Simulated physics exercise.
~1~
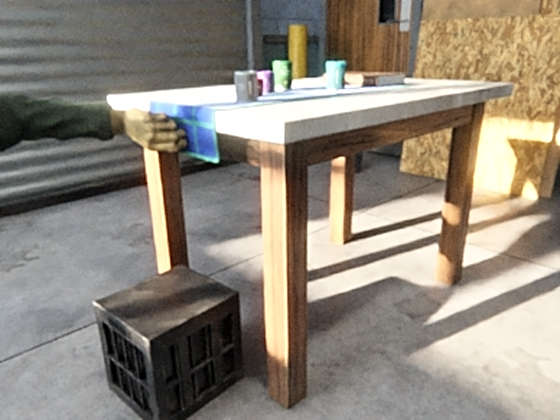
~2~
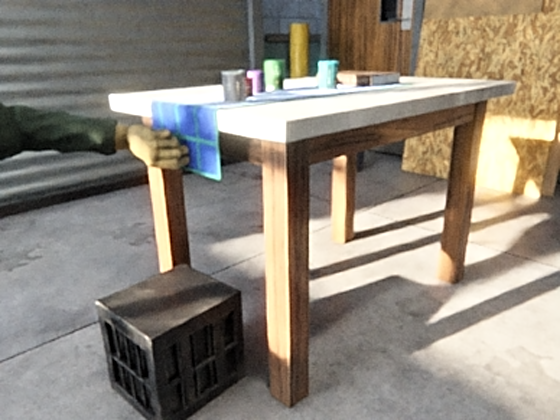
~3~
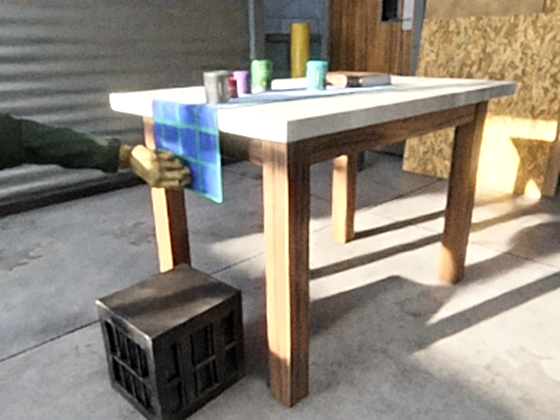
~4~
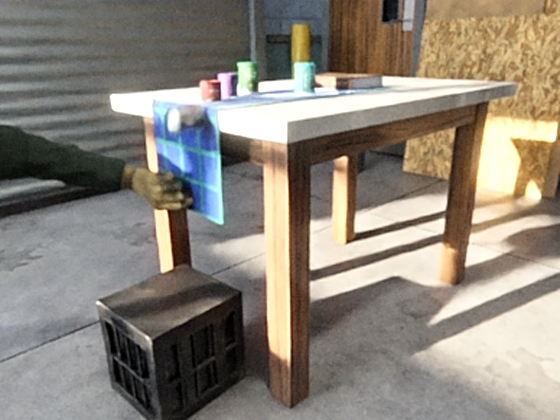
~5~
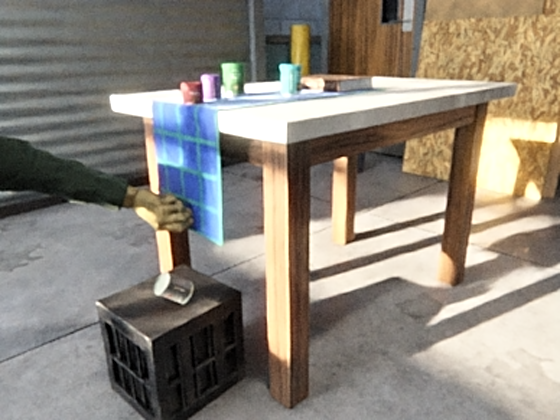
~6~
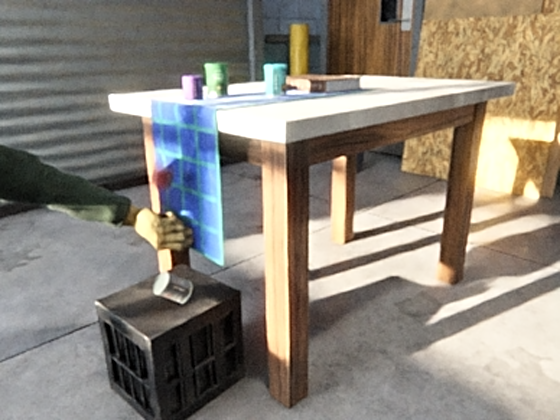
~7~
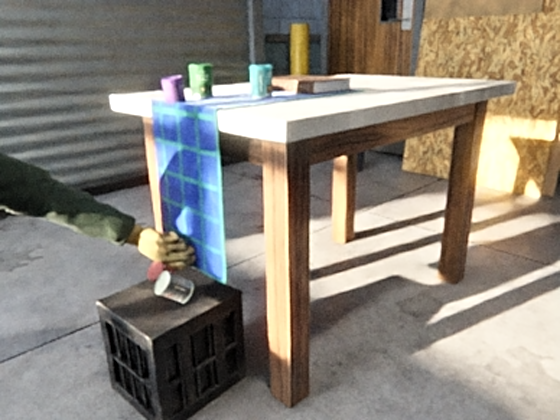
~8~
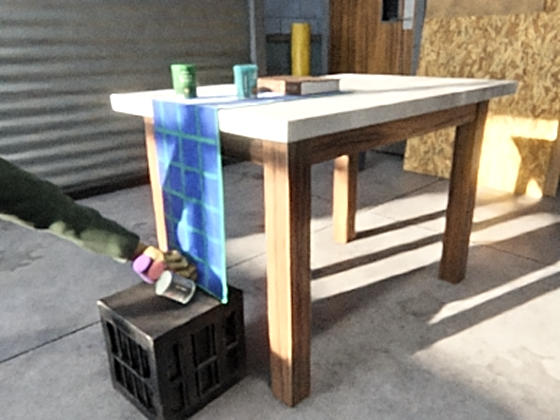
Gloved hand drawing a blue checked runner down off a table, three small containers dropping one by one onto a black crate.
